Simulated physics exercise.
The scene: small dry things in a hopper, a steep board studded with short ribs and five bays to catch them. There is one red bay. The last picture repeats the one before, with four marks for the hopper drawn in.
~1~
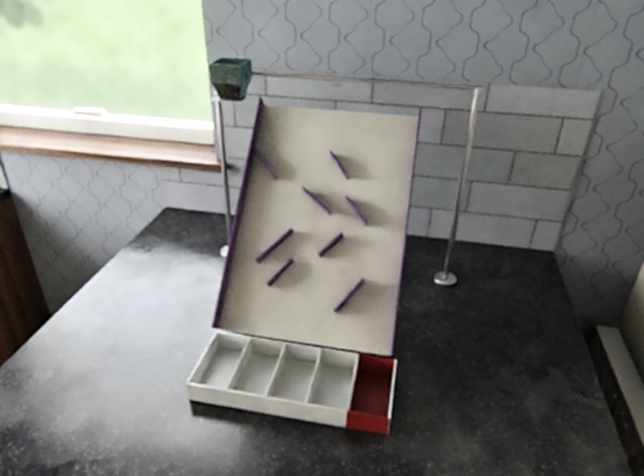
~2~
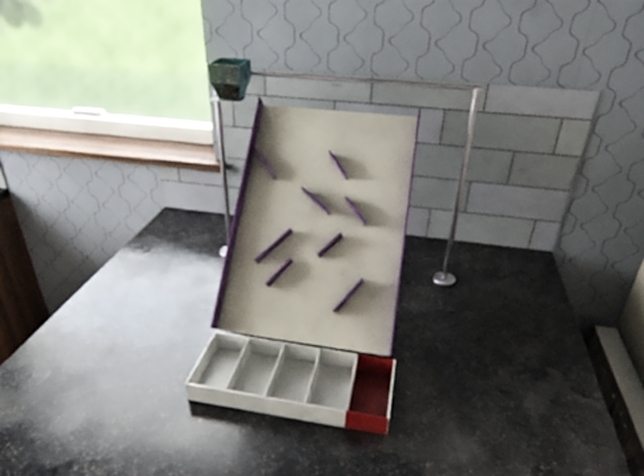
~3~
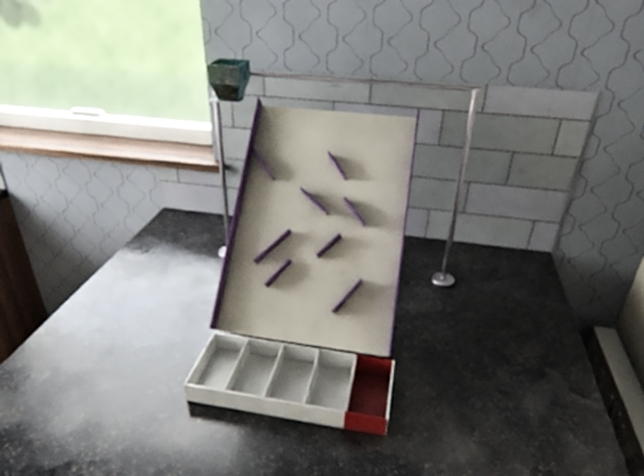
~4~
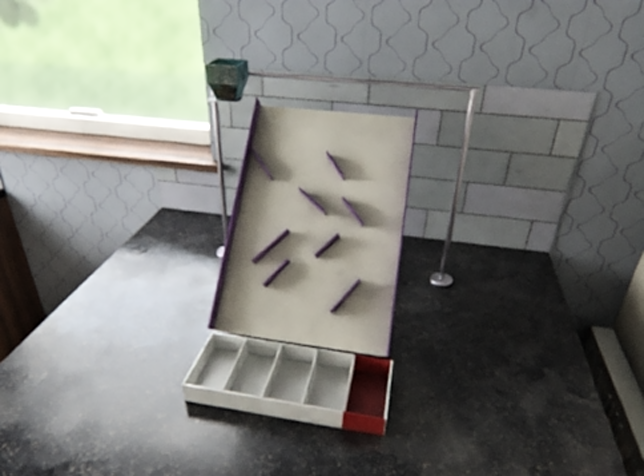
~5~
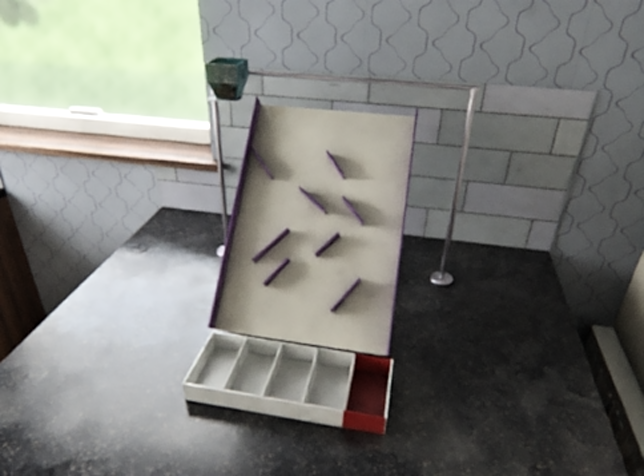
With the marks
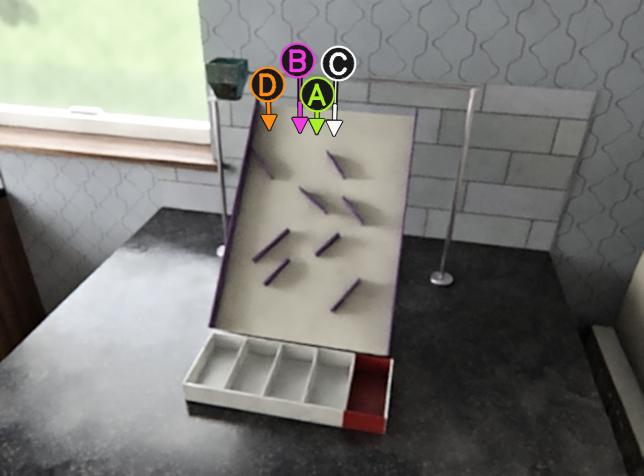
Tilted pale board with short purple ribs standing still above a row of white bays and one red bay on a dark countertop.
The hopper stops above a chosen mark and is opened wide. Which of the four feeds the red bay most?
The answer is mark C.
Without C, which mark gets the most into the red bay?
Here it is mark A.
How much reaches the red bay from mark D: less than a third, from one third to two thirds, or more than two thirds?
It is less than a third.
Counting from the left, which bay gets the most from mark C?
The fifth from the left.
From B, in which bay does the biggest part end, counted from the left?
It is the first one.
On the marked copy, mark A meets the board at (316, 128); mark B meets the board at (300, 127); mark C meets the board at (334, 130); mark D meets the board at (269, 124).
For mark A, about a quarter in the red bay, about two thirds in other bays, a small part outside the box.
For mark B, a small part in the red bay, most in other bays, a small part outside the box.
For mark C, about half in the red bay, about a third in other bays, about a quarter outside the box.
For mark D, a stray few in the red bay, about two thirds in other bays, a small part held on the board, about a quarter outside the box.
